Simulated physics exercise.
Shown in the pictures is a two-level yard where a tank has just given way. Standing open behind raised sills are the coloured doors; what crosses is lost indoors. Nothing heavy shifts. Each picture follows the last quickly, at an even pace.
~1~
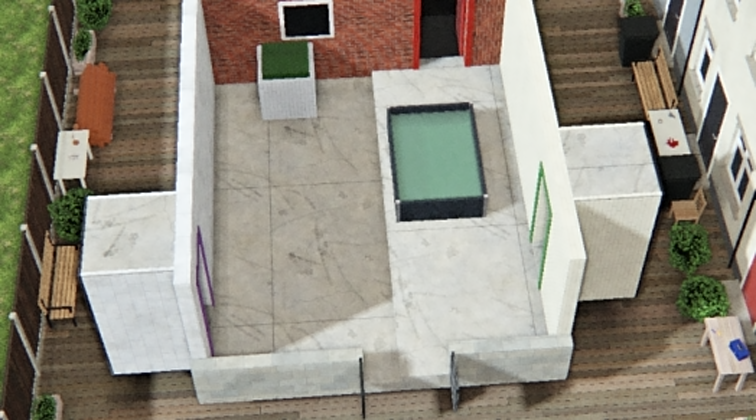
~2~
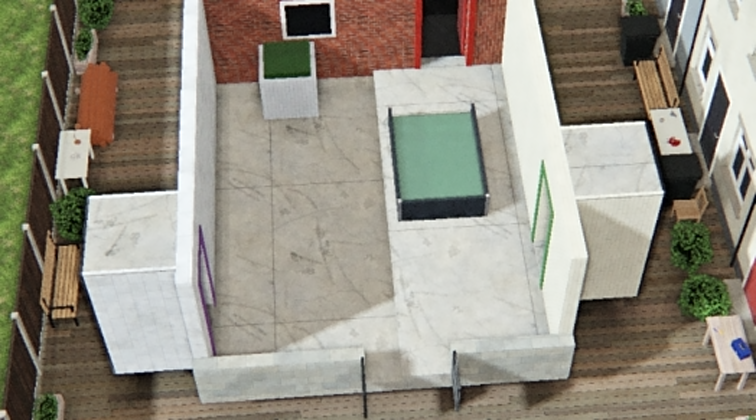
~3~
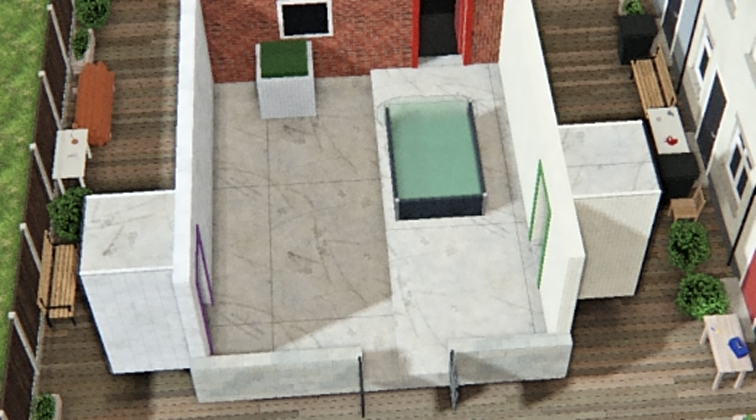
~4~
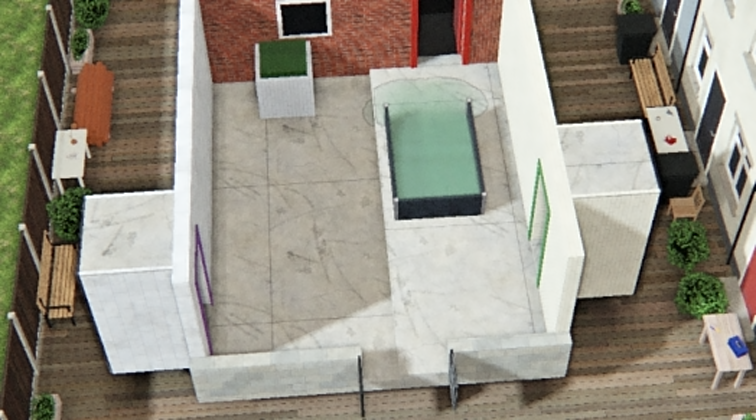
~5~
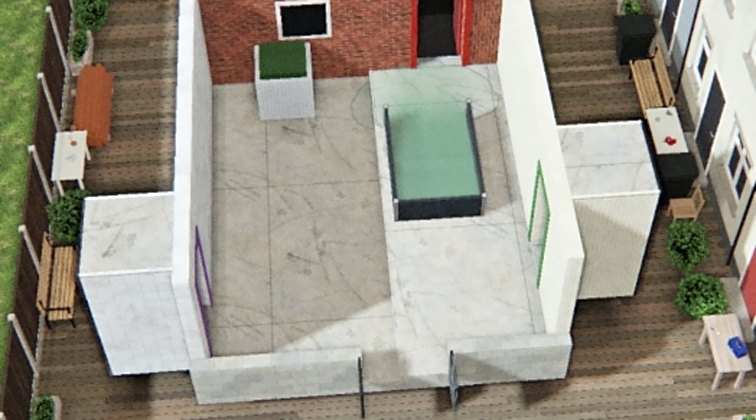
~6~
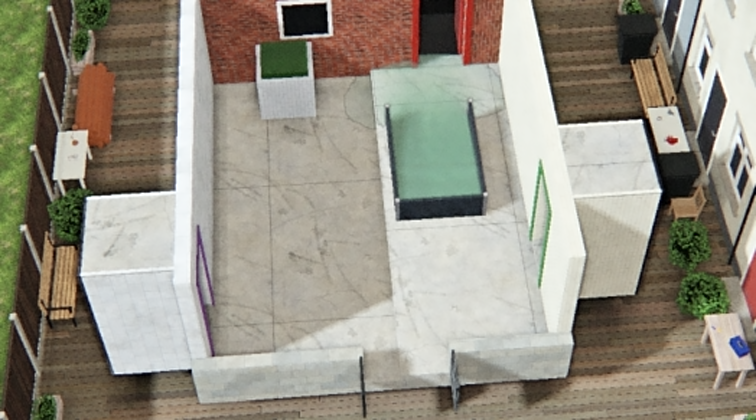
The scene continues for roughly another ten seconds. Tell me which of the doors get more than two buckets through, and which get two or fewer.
Sorted out: The purple door gets two or fewer; the green door gets two or fewer; the red door gets more than two.
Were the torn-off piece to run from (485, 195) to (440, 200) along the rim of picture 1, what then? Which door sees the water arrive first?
The green one, I reckon.
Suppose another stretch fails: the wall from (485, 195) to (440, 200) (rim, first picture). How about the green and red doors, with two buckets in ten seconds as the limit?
Green goes over; red is under.
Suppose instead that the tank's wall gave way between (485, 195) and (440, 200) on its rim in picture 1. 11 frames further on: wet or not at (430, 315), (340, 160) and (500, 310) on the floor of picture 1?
Taking the three spots as listed, they end up inundated, spared and inundated.
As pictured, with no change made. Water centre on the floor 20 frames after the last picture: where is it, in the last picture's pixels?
Roughly (415, 123).
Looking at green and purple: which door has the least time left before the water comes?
Soonest: The one in green.
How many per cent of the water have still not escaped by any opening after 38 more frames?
72 percent or thereabouts.
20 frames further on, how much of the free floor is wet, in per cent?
That works out to some 30 in a hundred.
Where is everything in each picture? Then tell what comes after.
The first picture shows still water in the tank at (436, 154).
In the second picture, the front is at a hidden place, out from the gap on the tank's far side.
In the third picture, the front is at (380, 114), out from the gap on the tank's far side.
In the fourth picture, the front is at (476, 94), out from the gap on the tank's far side.
In the fifth picture, water pours out on the tank's far side and has run to (459, 67).
In the sixth picture, the front is at (363, 77), out from the gap on the tank's far side.
A moment on, water covers 15 % of the floor; the purple door not reached, the green door not reached, the red door far over two buckets in.
Next, water covers 15 % of the floor; the purple door not reached, the green door not reached, the red door far over two buckets in.
Then, water covers 30 % of the floor; the purple door not reached, the green door not reached, the red door far over two buckets in.
Later, water covers 60 % of the floor; the purple door not reached, the green door wet at the sill, nothing in, the red door far over two buckets in.
In the end, water covers 75 % of the floor; the purple door wet at the sill, nothing in, the green door wet at the sill, nothing in, the red door far over two buckets in.
